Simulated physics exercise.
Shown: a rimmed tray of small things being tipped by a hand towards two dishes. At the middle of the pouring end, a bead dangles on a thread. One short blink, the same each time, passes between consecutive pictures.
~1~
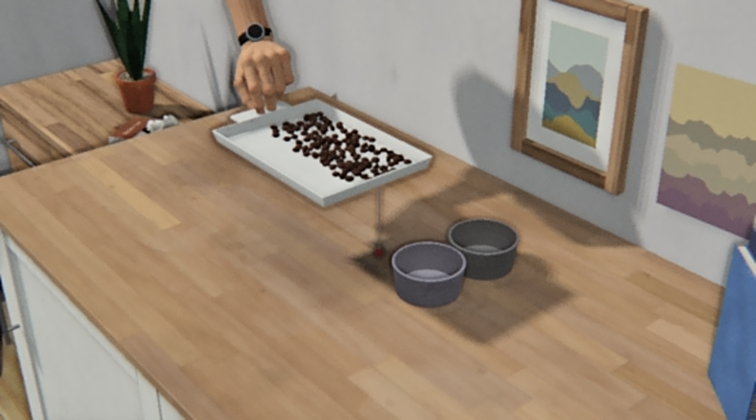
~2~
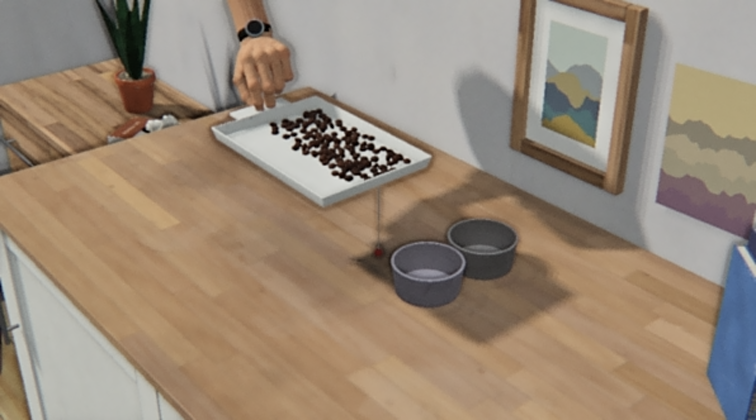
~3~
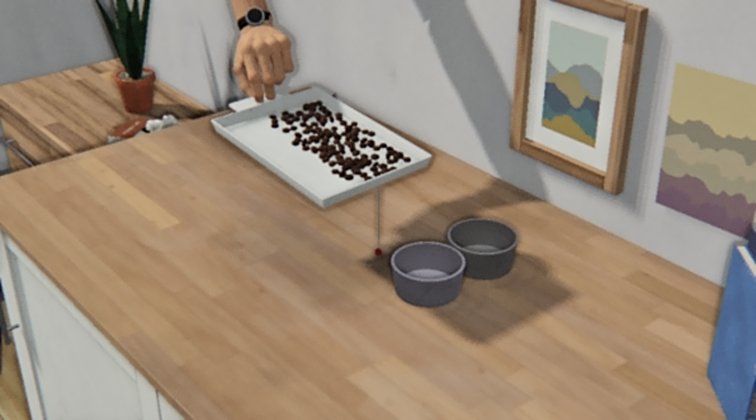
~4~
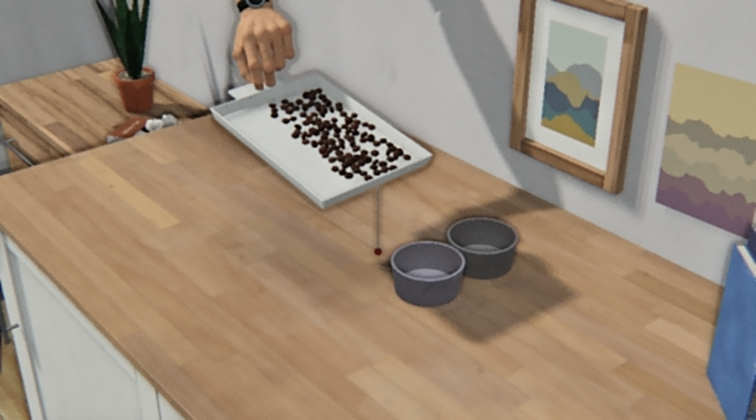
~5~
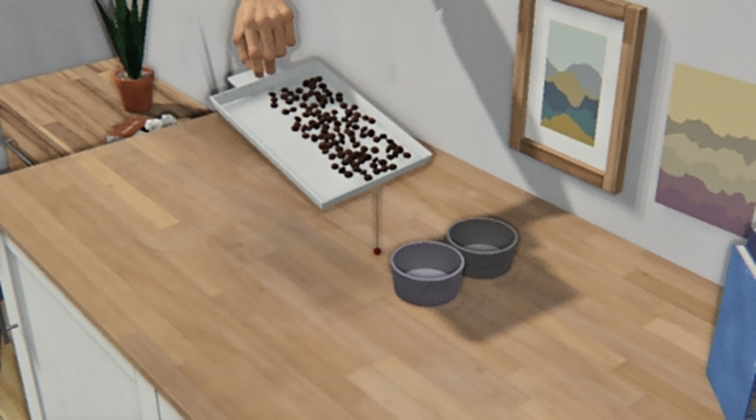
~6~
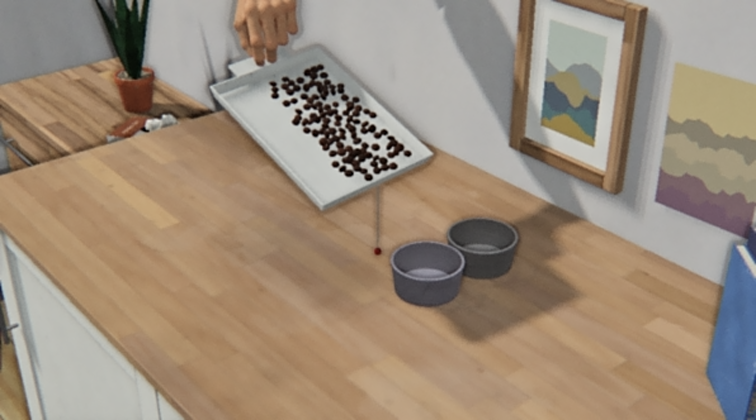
On a wooden counter, a hand raises the back of a white tray of brown pieces.
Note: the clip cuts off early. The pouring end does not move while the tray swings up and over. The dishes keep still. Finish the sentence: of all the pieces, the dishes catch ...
... fewer than half.
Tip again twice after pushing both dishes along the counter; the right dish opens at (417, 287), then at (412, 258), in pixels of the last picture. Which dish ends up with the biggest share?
In turn: The right-side dish; the left-side dish.
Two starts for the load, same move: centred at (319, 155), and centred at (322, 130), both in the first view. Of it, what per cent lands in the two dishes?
It would be about 0 per cent for the first and about 10 per cent for the second.
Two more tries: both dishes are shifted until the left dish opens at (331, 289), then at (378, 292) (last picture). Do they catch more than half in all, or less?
The dishes end up with the greater share in the first try and the greater share in the second.
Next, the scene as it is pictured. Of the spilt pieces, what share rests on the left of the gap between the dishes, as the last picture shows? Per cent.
Estimate: Roughly 100 %.
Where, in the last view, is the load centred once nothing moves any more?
At about (370, 322), give or take.
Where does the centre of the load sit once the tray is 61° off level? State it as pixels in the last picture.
Roughly at (362, 172).
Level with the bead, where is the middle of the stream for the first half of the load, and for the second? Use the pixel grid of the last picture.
Roughly at (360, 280) first, and then at (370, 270).
Soon after the last picture, tray tipped steeply; nearly all on the tray; a stray few in the air.
A little later, tray tipped right over; about a third on the tray; a small part in the left dish; about half outside both; about a quarter in the air.
Later still, tray tipped past a quarter turn; a small part in the left dish; most outside both.
At rest, tray tipped past a quarter turn; a small part in the left dish; none in the right dish; most outside both.
